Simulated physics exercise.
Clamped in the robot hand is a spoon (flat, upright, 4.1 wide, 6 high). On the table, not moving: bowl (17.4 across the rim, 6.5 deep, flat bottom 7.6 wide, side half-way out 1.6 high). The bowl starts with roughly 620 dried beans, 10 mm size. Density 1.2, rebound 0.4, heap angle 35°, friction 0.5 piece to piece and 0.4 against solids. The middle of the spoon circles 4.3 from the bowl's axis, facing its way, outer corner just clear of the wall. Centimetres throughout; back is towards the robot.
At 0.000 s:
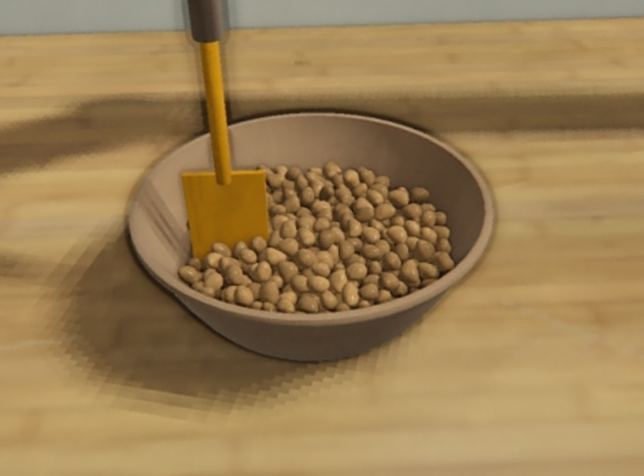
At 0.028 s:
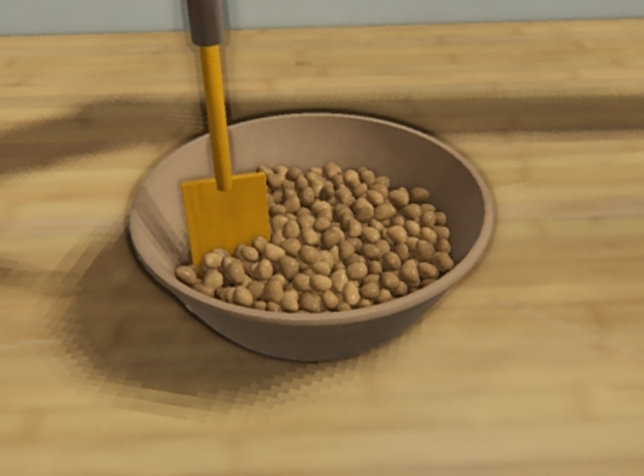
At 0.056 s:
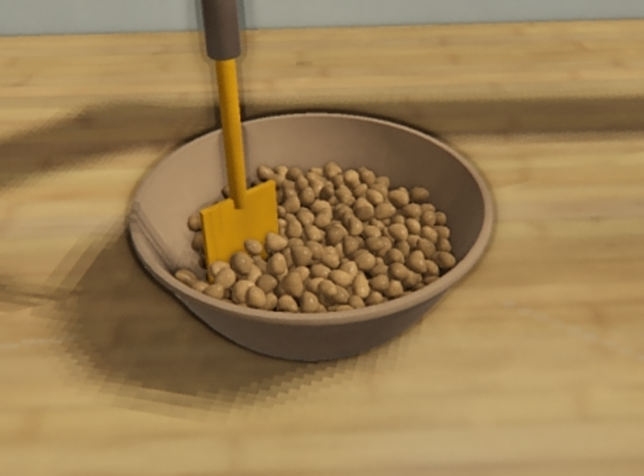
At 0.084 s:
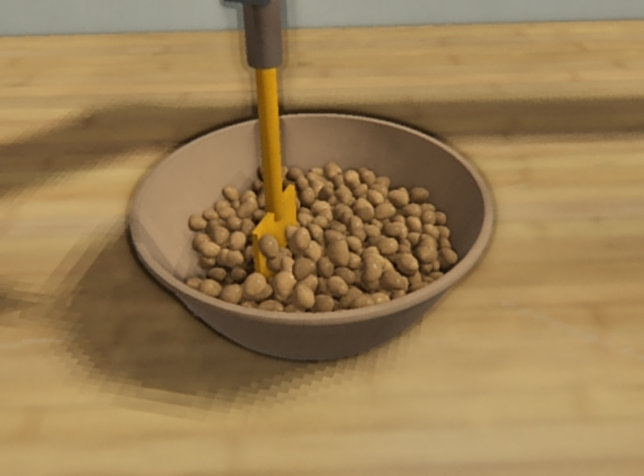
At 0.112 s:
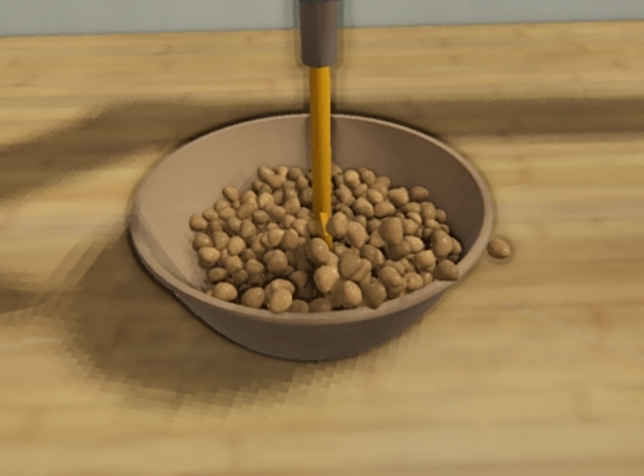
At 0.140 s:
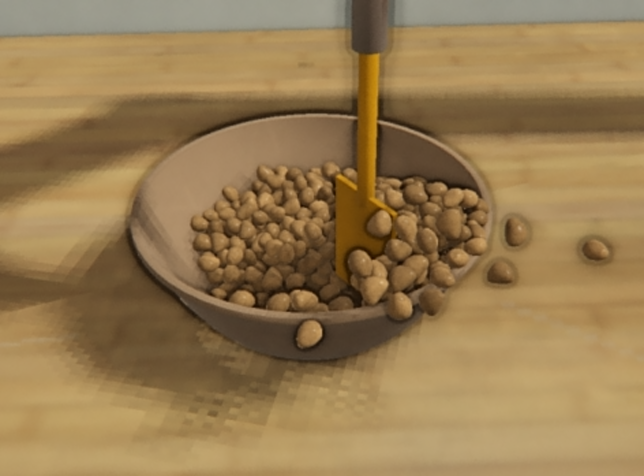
On a light wooden tabletop with a pale blue-grey strip behind it, seen from above at an angle by a still camera, sits a brownish-pink bowl heaped with tan beans. A yellow spatula-like tool with a dark grey handle stands upright in the bowl's left side. It sweeps rightward through the near side, turning and pushing beans up to the right rim, and several tumble over the edge.
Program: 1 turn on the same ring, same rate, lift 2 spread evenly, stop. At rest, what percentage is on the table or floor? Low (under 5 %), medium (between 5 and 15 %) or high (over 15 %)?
Share on the table or floor: High (over 15 %).
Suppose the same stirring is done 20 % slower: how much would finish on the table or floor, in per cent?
In that case some 25 per cent.
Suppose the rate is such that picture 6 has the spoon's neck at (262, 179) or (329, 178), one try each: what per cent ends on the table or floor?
Some 10 and 25 per cent.
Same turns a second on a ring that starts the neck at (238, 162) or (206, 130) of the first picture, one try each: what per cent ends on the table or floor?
Some 30 and 20 per cent.
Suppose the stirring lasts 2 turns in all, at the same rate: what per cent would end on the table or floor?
In that case some 45 per cent.
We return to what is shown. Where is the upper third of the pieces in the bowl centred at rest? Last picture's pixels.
Around (279, 254).
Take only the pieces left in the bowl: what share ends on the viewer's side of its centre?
Roughly 50 per cent.
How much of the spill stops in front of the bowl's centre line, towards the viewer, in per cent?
About 30 per cent.
By 0.22 s, 211° round, highest piece 12 above the table; 538 in the bowl, 1 on the table or floor, 80 in flight or on the tool.
By 0.30 s, 296° round, highest piece 13 above the table; 480 in the bowl, 40 on the table or floor, 99 in flight or on the tool.
By 0.54 s, 0° round, highest piece 7 above the table; 431 in the bowl, 185 on the table or floor, 3 in flight or on the tool.
By 1.24 s, 0° round, highest piece 5 above the table; 431 in the bowl, 188 on the table or floor.
Final count, 431 in the bowl, 188 on the table or floor. That is 30 % on the table or floor.
